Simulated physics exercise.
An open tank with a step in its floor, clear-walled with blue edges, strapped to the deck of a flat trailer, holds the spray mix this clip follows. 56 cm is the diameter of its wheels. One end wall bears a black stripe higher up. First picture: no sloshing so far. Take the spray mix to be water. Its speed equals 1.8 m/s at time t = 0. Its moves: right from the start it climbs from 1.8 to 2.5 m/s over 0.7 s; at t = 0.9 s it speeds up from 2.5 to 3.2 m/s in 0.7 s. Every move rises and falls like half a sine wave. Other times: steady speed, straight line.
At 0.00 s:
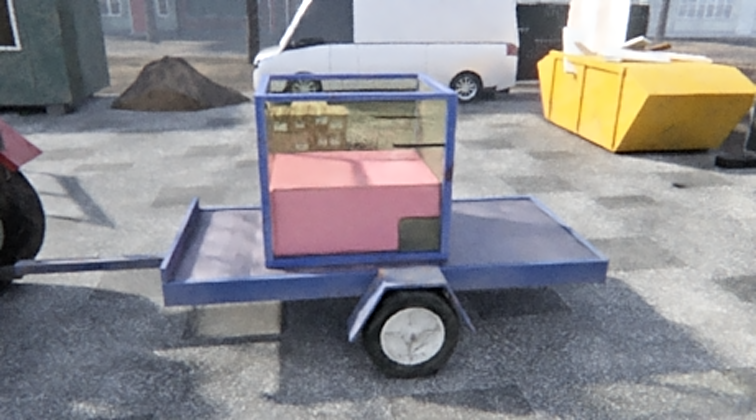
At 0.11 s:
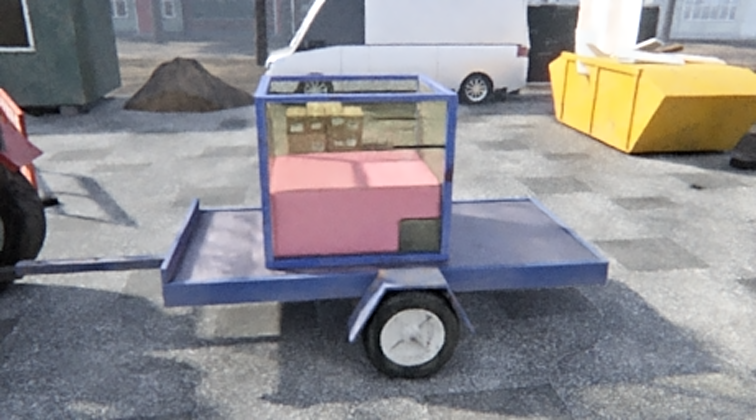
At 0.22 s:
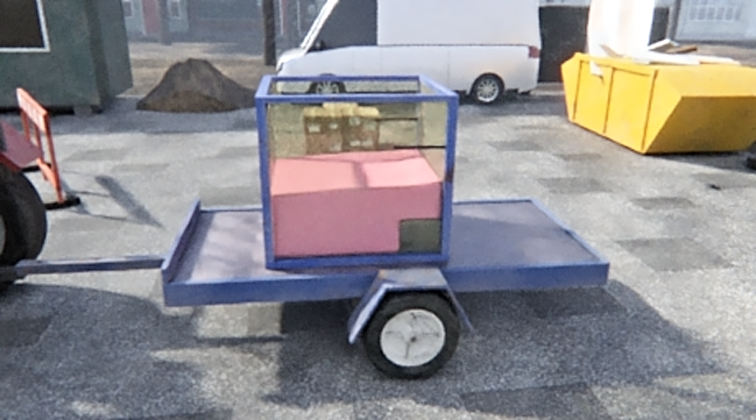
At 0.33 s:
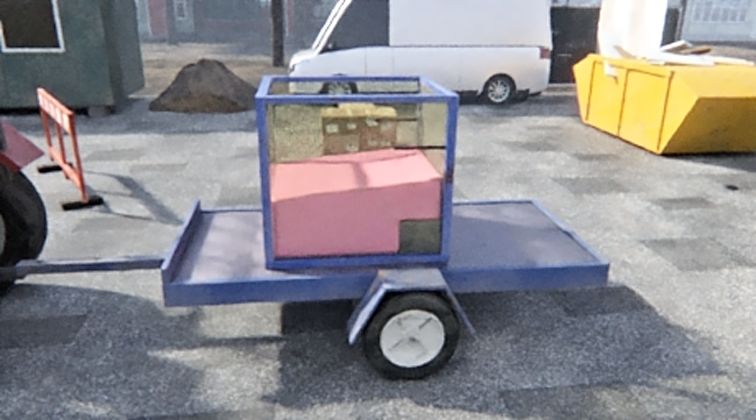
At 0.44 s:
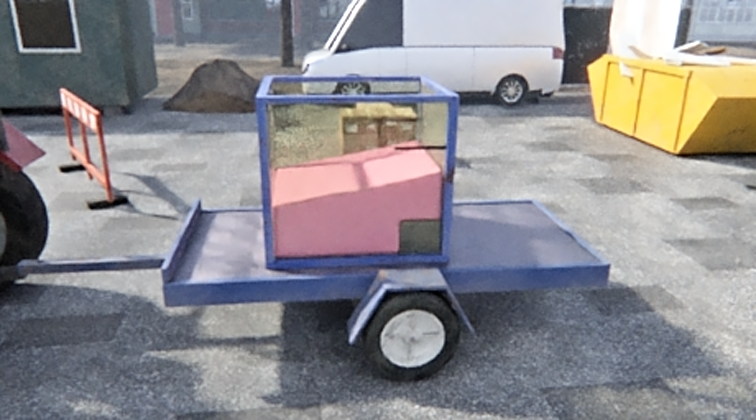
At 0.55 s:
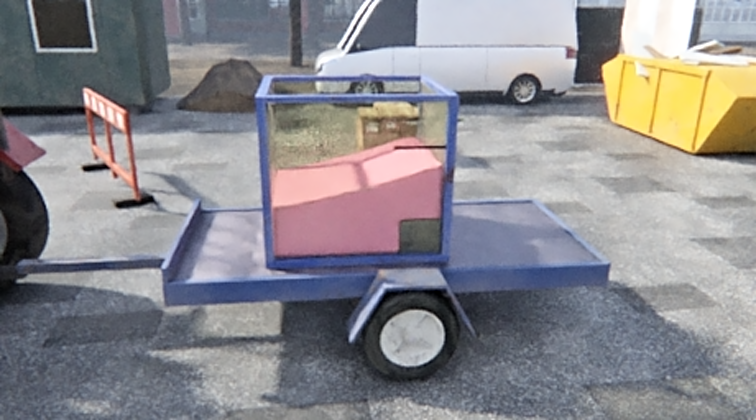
A blue flatbed trailer with a clear, blue-edged tank of pink liquid rolls left across a grey paved yard, seen from the side and slightly above. A red vehicle's wheel shows at left, with a dark green hut, white van and yellow skip behind. The camera keeps pace as the background slides right, an orange-and-white barrier appears, and the level liquid gradually slopes, lower at left and higher at right.
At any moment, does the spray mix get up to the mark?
No.
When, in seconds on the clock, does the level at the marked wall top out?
It peaks at roughly 3.0 s.
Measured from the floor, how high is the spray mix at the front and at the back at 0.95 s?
The surface sits near 42 cm in front and near 44 cm at the rear.
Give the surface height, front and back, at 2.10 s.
Measured: Front = 44 cm, back = 42 cm.
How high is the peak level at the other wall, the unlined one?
It reaches around 53 cm at most.
After 0.95 s it stands 45 cm high behind and 42 cm in front; all of it is still inside.
After 1.50 s it stands 46 cm high behind and 37 cm in front; all of it is still inside.
After 2.10 s it stands 42 cm high behind and 44 cm in front; all of it is still inside.
After 4.59 s the waves are smaller; the highest at the back wall was 61 cm, at 2.95 s, against a line at 66 cm.
